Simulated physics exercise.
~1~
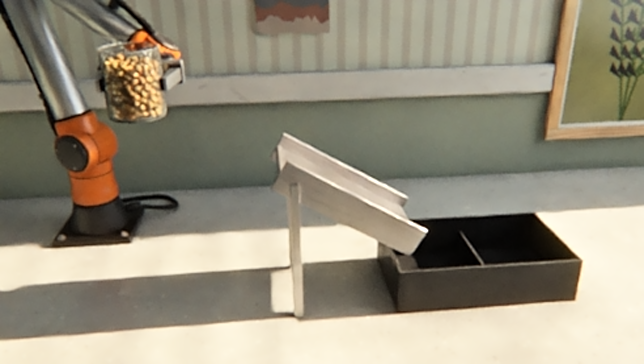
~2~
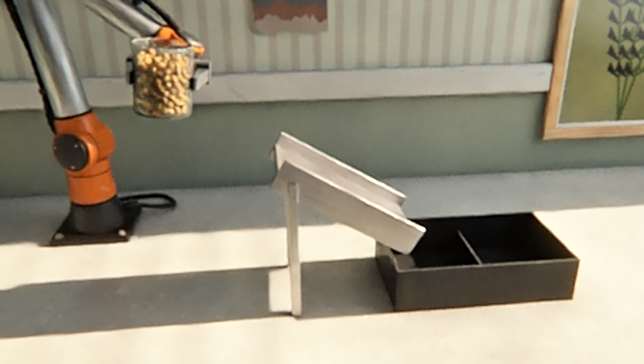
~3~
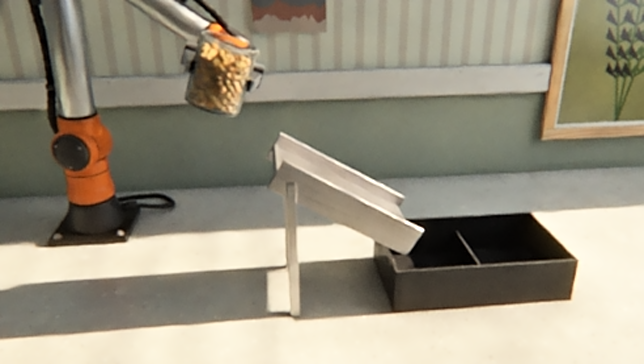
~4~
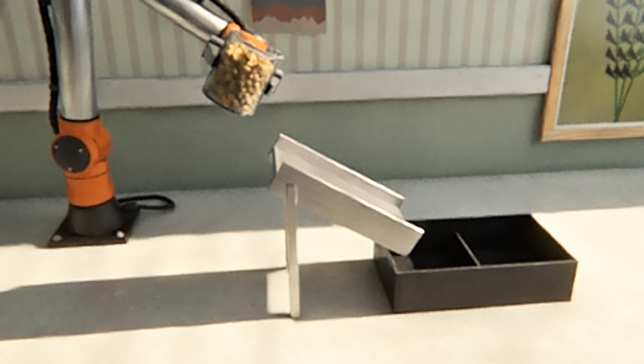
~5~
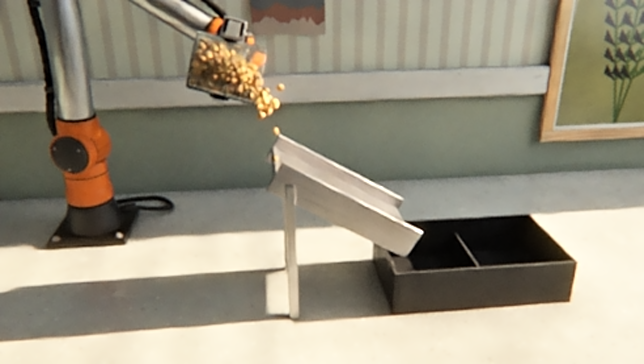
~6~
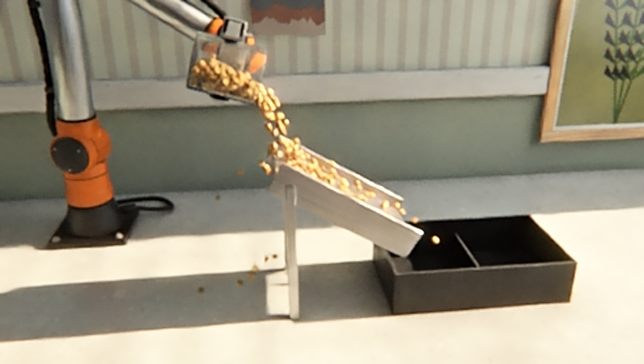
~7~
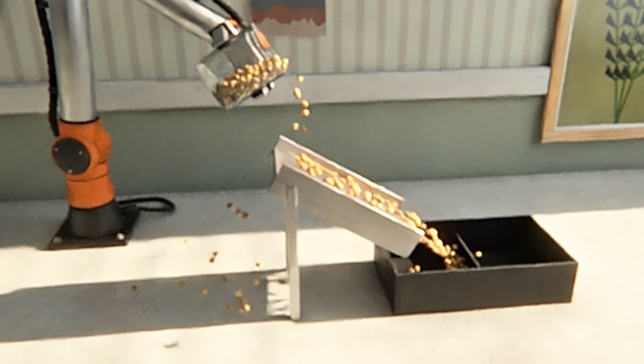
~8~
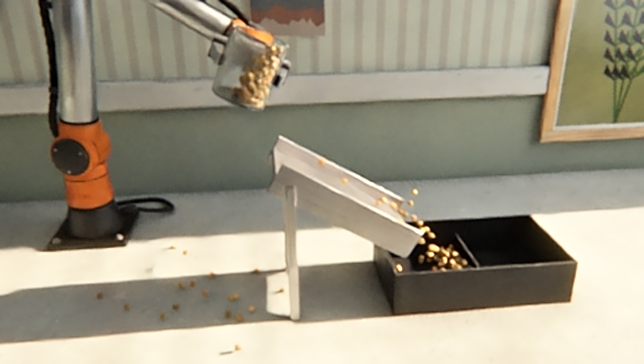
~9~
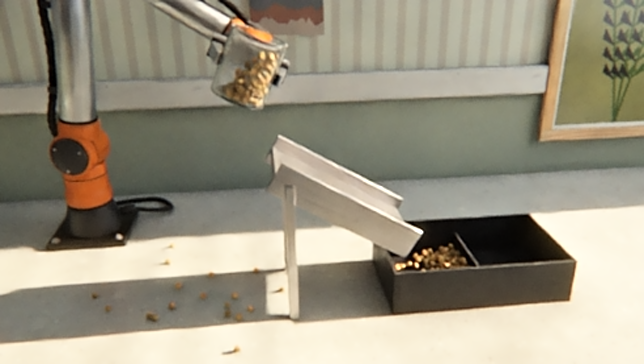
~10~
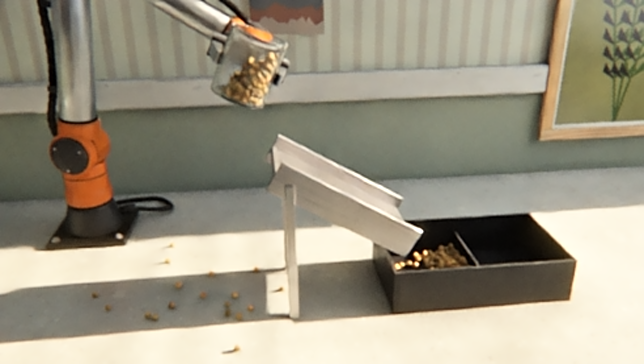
A robotic arm carried a clear cup of chickpeas right and tipped it over a sloping chute, sending many sliding into the near side of a divided black box while some scattered on the table, then tilted back, still holding plenty.
